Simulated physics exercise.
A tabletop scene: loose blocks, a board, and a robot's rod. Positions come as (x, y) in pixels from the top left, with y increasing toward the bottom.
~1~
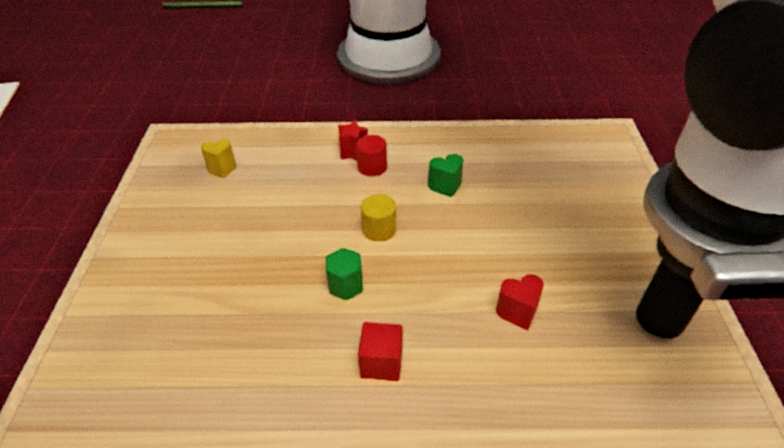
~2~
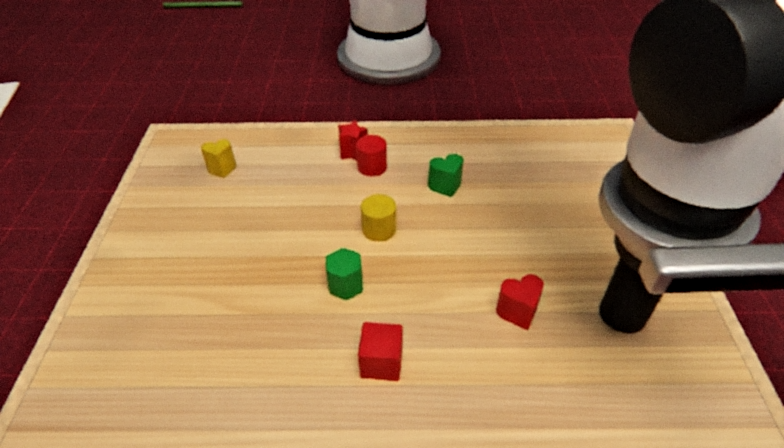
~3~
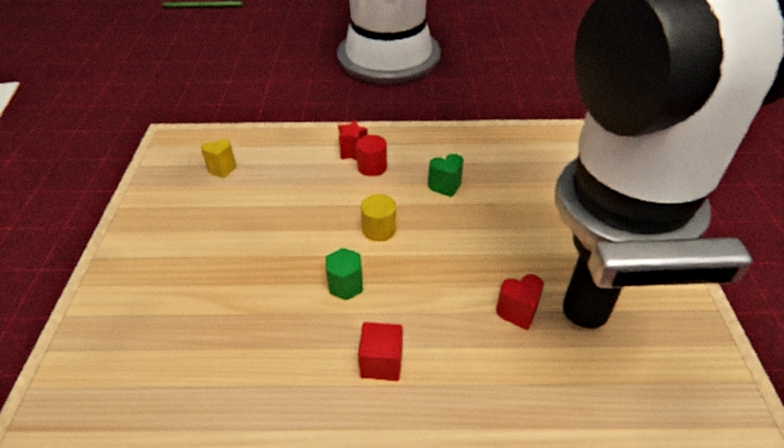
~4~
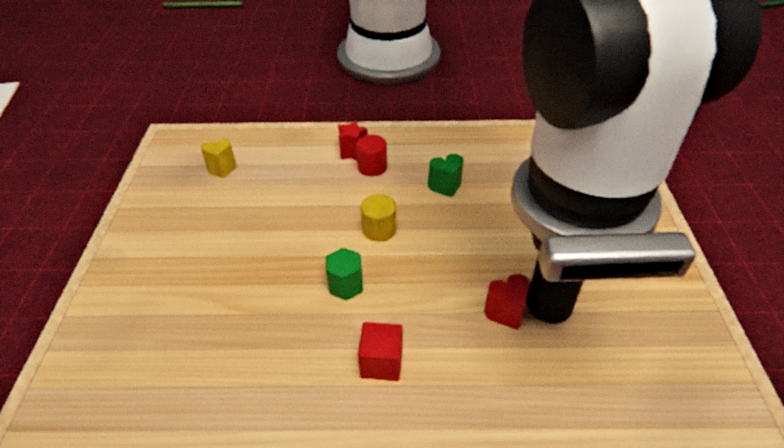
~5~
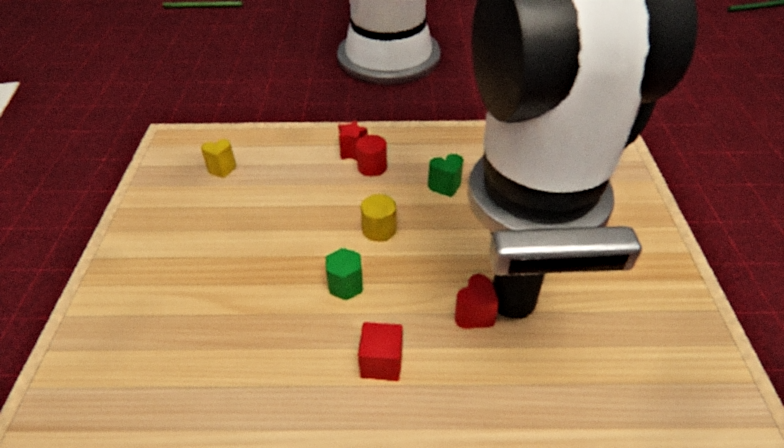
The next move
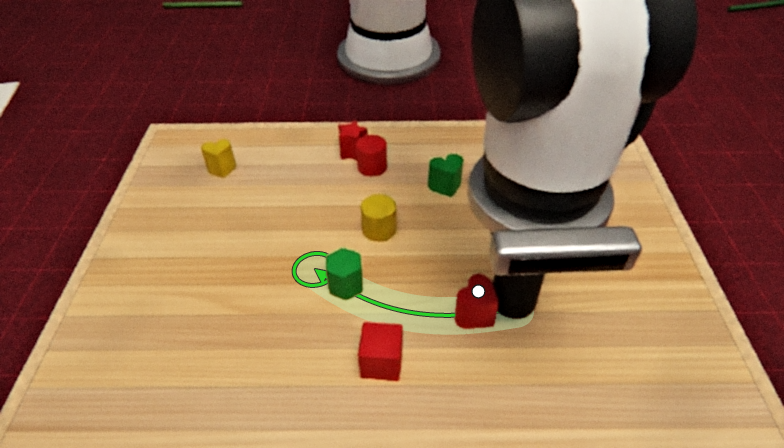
A robot arm moved left across a wooden board, its black rod reaching the red heart-shaped block and pushing it left, while the other red, green and yellow blocks stayed where they were.
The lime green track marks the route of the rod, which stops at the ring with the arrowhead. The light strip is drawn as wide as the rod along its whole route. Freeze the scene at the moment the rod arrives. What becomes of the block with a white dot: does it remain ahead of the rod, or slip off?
I'd say it has come free.
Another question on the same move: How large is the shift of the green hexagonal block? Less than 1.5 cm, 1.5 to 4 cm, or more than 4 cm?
It gets moved over 4 cm.
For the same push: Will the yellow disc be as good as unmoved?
Answer: Yes.
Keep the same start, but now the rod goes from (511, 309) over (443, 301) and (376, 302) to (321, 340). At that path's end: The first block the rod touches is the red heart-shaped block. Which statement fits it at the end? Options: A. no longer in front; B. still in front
My answer is option B.
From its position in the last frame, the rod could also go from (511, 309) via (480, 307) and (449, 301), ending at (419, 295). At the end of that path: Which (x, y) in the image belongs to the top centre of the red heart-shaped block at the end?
So, by the moment the path ends, you'll find the top centre of the red heart-shaped block at (398, 297).
The drawn path runs from (511, 309) by way of (439, 315) and (369, 300) to (315, 269); the dot is on the red heart-shaped block.
On the path given first. One third of the way, rod (439, 307); red heart-shaped block (401, 301), turned 15° anticlockwise.
Two thirds of the way, rod (368, 292); green hexagonal block (334, 257); red heart-shaped block (344, 304), turned 55° anticlockwise.
At the end, rod (313, 261); green hexagonal block (278, 232), turned 20° anticlockwise; yellow disc not moved; red square block not moved; red heart-shaped block (344, 304), turned 55° anticlockwise.
